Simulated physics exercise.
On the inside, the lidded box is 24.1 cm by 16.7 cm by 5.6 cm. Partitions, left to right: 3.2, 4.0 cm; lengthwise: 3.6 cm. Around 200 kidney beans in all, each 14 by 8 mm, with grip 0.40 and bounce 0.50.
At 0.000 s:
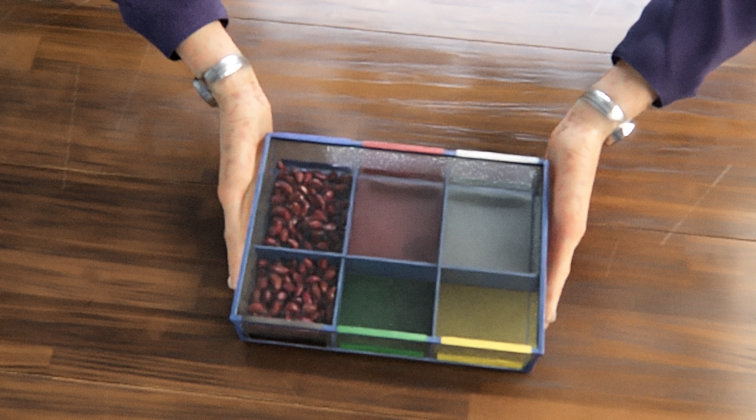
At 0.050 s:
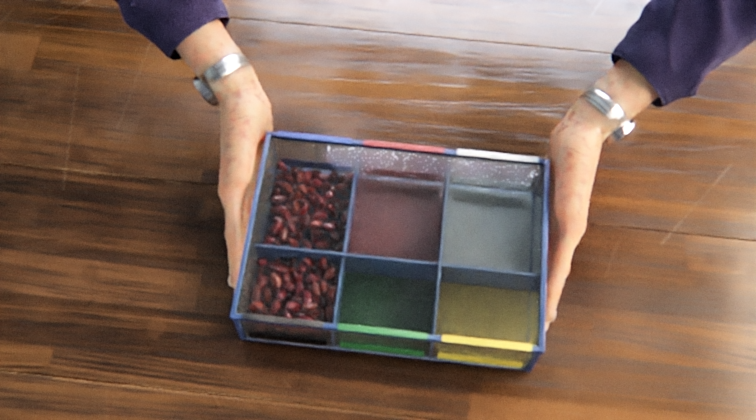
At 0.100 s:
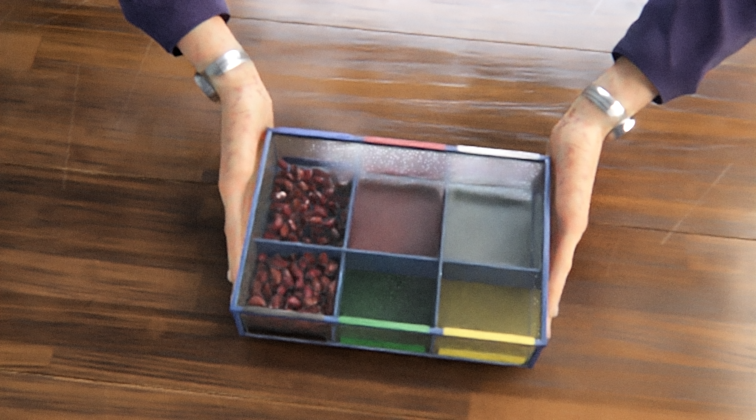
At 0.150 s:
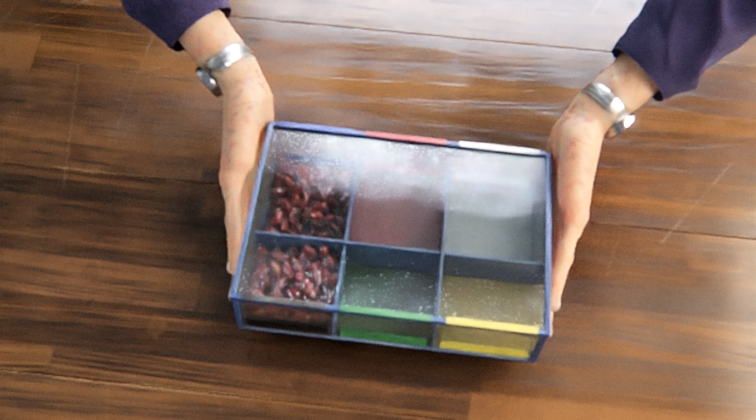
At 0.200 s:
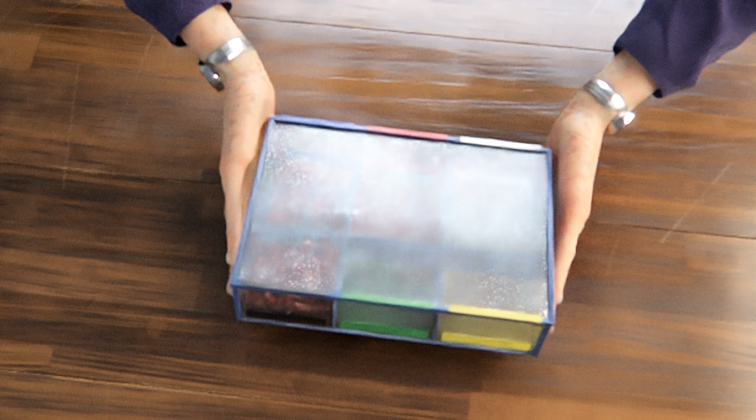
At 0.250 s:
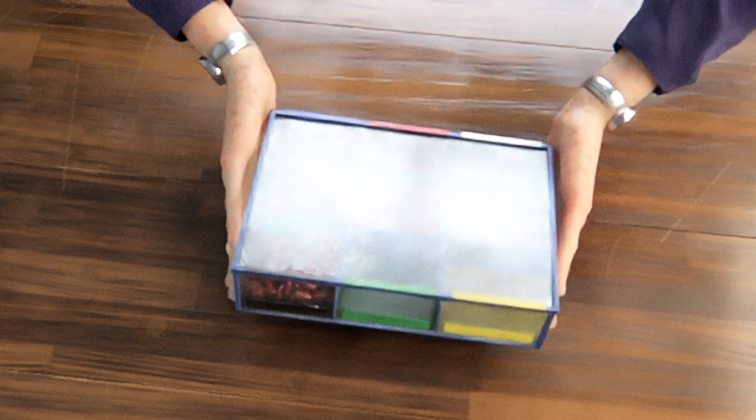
At the start, two hands in purple sleeves and silver bracelets hold a clear-lidded, six-compartment box, with dark red beans in the two left sections. The hands gradually tilt the box, revealing more of its front side, while a pale glare spreads across the lid until it hides the compartments beneath.
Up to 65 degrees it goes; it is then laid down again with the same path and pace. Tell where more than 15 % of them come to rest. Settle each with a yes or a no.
For red compartment, no; for blue compartment, yes; for green compartment, no; for yellow compartment, no; for white compartment, no; for black compartment, yes.
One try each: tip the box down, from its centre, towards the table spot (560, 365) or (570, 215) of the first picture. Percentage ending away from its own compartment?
Some 15 and 15 per cent.
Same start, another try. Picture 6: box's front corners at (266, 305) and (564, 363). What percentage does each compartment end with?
Red 5, blue 30, green 25, yellow 0, white 0, black 35.
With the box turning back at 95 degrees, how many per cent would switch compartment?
It would come to about 40 per cent.
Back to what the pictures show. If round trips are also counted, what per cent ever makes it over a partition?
About 5 %.
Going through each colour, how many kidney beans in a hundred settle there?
The red one ends with 0, blue 50, green 0, yellow 0, white 0 and black 50 per cent.
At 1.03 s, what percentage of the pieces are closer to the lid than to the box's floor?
About 10 per cent.
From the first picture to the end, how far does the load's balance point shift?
Roughly 2.0 cm.
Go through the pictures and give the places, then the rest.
Box tilt 0 degrees, front corners at (236, 316) and (538, 349); blue 45 %, black 55 %, in the first frame.
Box tilt 1 degrees, front corners at (236, 314) and (539, 348), in the second frame.
Box tilt 3 degrees, front corners at (236, 307) and (541, 341), lowest corner right back, in the third frame.
Box tilt 7 degrees, front corners at (236, 295) and (545, 331), lowest corner right back, in the fourth frame.
Box tilt 10 degrees, front corners at (236, 282) and (548, 320), lowest corner right back, in the fifth frame.
Box tilt 14 degrees, front corners at (237, 268) and (553, 308), lowest corner right back; blue 45 %, black 55 %. Its pace works out near 75 degrees a second, in the sixth frame.
After 1.03 s, tilt 65 degrees; blue 45 %, black 55 %.
After 1.55 s, tilt 28 degrees; blue 50 %, black 50 %.
After 2.13 s, tilt 0 degrees; blue 50 %, black 50 %.
By 2.4 s all is still; red 0 %, blue 50 %, green 0 %, yellow 0 %, white 0 %, black 50 %.
